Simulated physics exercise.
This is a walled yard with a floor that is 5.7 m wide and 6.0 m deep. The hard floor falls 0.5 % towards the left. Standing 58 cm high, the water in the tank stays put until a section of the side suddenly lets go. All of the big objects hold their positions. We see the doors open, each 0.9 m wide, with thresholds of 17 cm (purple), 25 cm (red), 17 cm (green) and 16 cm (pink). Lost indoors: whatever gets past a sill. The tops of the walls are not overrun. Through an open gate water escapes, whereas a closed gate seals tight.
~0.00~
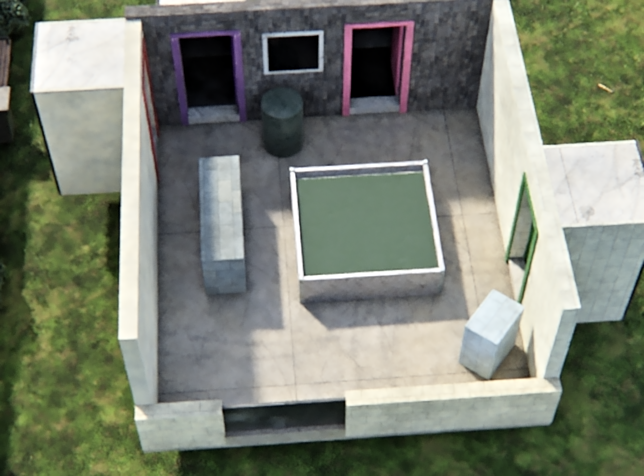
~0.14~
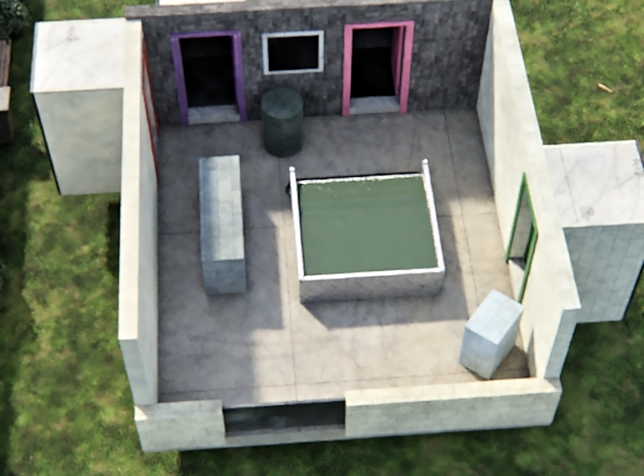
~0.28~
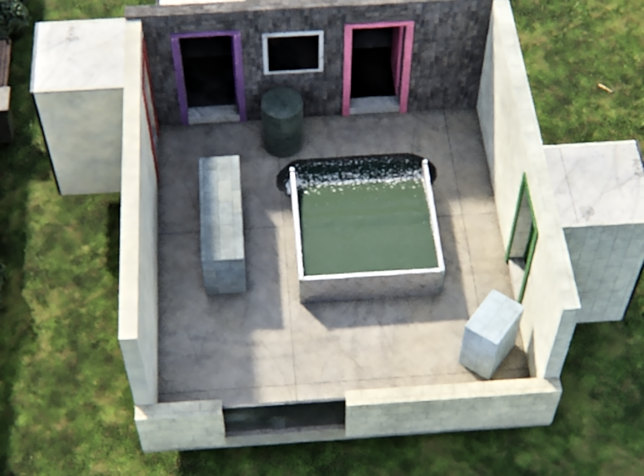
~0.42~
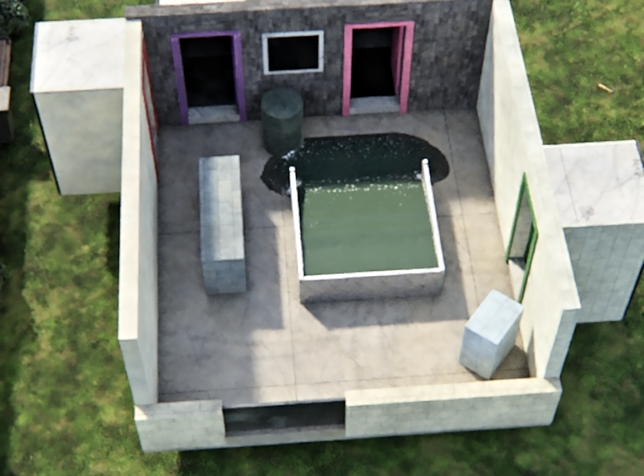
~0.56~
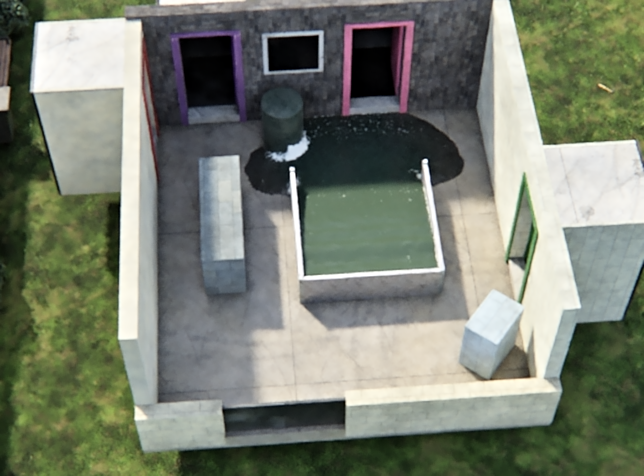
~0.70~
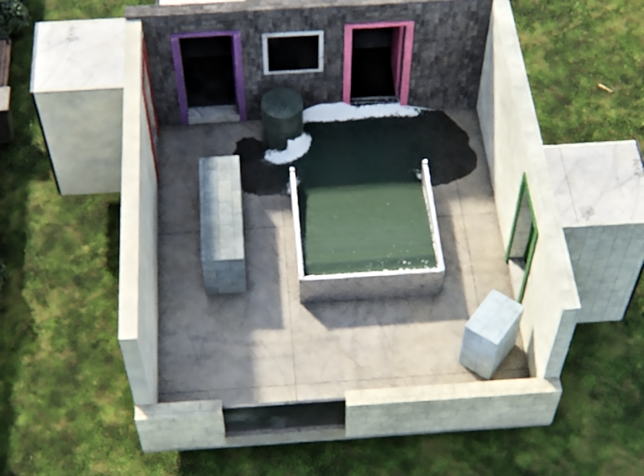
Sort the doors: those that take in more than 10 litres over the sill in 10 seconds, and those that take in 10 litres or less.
Sorted: The purple door takes in 10 litres or less; the red door takes in 10 litres or less; the green door takes in 10 litres or less; the pink door takes in more.
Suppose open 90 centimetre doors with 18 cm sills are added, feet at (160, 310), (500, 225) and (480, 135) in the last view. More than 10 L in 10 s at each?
Result in order - not enough, not enough, more than that.
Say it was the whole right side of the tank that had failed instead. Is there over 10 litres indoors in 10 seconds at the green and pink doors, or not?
Against that limit the green door gives a greater amount and the pink door gives a lower amount.
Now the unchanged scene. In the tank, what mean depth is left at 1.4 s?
It averages close to 31 centimetres.
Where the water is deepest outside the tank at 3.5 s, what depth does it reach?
Some 30 cm deep.
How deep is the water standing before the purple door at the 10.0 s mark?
Around 7.5 cm there.
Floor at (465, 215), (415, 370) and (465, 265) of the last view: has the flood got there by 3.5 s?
Listed in sequence, the spots are drenched, bone dry and drenched.
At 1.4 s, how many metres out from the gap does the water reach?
I'd say around 3.0 m from the gap.
After 1.4 s water covers 25 % of the floor and is deepest (44 cm) near (331, 123); purple door 5 cm at the sill, 0 L in, red door not reached, green door not reached, pink door 39 cm at the sill, 71 L in.
After 2.2 s water covers 30 % of the floor and is deepest (40 cm) near (321, 124); purple door 6 cm at the sill, 0 L in, red door 25 cm at the sill, 0 L in, green door not reached, pink door 36 cm at the sill, 181 L in.
After 3.5 s water covers 55 % of the floor and is deepest (30 cm) near (472, 115); purple door 8 cm at the sill, 0 L in, red door 18 cm at the sill, 3 L in, green door 4 cm at the sill, 0 L in, pink door 21 cm at the sill, 264 L in.
After 6.0 s water covers 90 % of the floor and is deepest (18 cm) near (509, 301); purple door 10 cm at the sill, 0 L in, red door 11 cm at the sill, 3 L in, green door 9 cm at the sill, 0 L in, pink door 11 cm at the sill, 272 L in.
After 10.0 s water covers 95 % of the floor and is deepest (14 cm) near (158, 232); purple door 8 cm at the sill, 0 L in, red door 7 cm at the sill, 3 L in, green door 6 cm at the sill, 0 L in, pink door 9 cm at the sill, 272 L in.
